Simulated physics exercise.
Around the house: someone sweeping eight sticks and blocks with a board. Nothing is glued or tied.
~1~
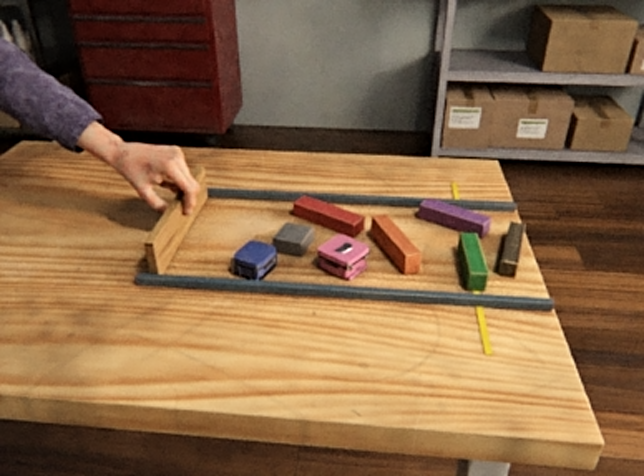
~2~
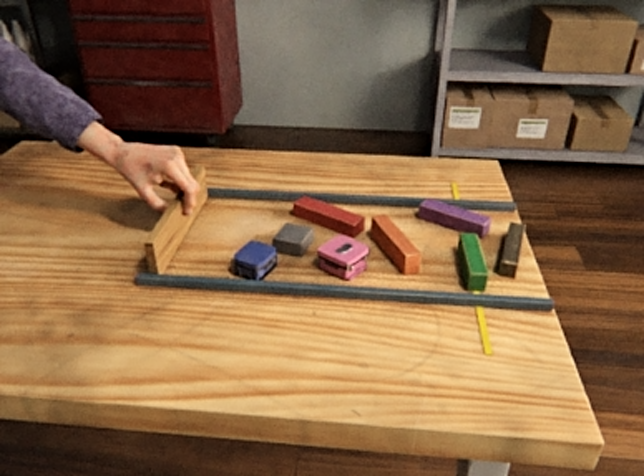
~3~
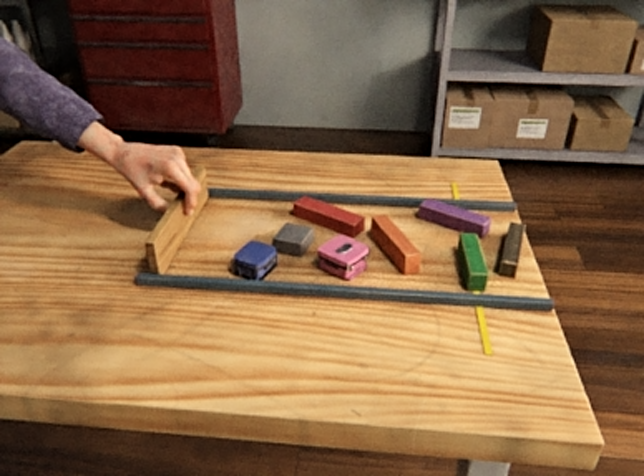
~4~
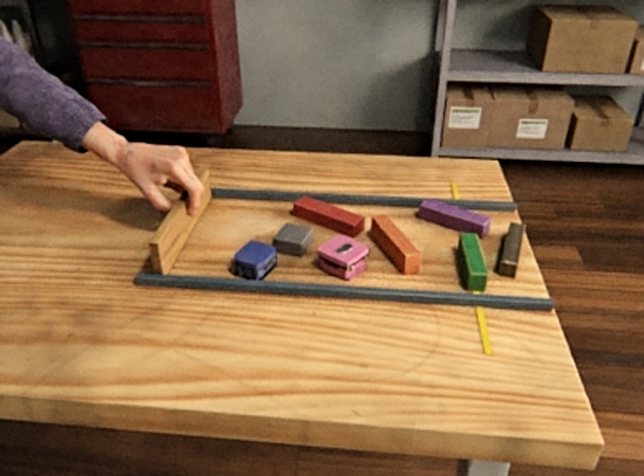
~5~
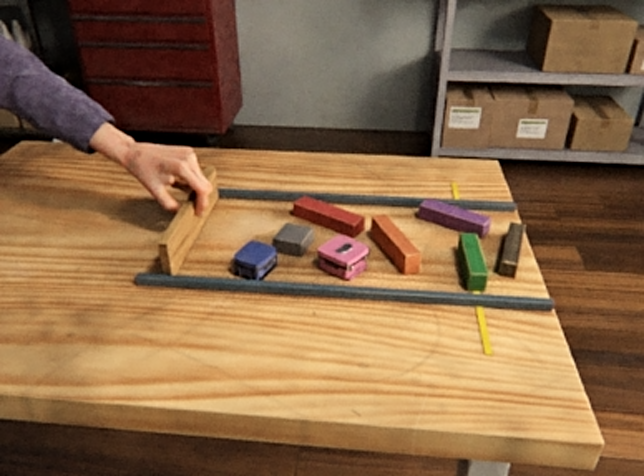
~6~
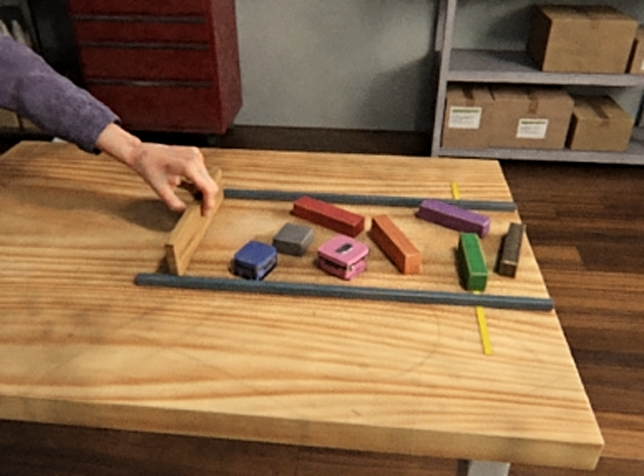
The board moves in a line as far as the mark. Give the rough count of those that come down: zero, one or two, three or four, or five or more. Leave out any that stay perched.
In the end the number that fall off is three or four.
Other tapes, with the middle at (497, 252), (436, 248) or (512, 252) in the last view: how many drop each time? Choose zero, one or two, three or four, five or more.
Taking them in turn, five or more; either one or two; at least five.
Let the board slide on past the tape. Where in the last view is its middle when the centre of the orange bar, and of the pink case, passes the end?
Its middle is around (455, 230) and around (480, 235).
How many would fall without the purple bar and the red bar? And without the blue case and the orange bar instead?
First 2, then 1.
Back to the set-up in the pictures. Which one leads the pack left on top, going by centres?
The pink case ends nearest.
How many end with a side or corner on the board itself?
3 of them.
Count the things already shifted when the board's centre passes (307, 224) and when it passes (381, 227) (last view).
The counts are 5 and 6.
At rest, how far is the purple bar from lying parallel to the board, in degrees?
Some 35 degrees.
Soon after, none off yet; black bar at rest near (513, 249); green stick at rest near (472, 261); purple bar at rest near (454, 218).
In the end, the number that fall off is three or four; gone, orange bar, green stick and black bar.
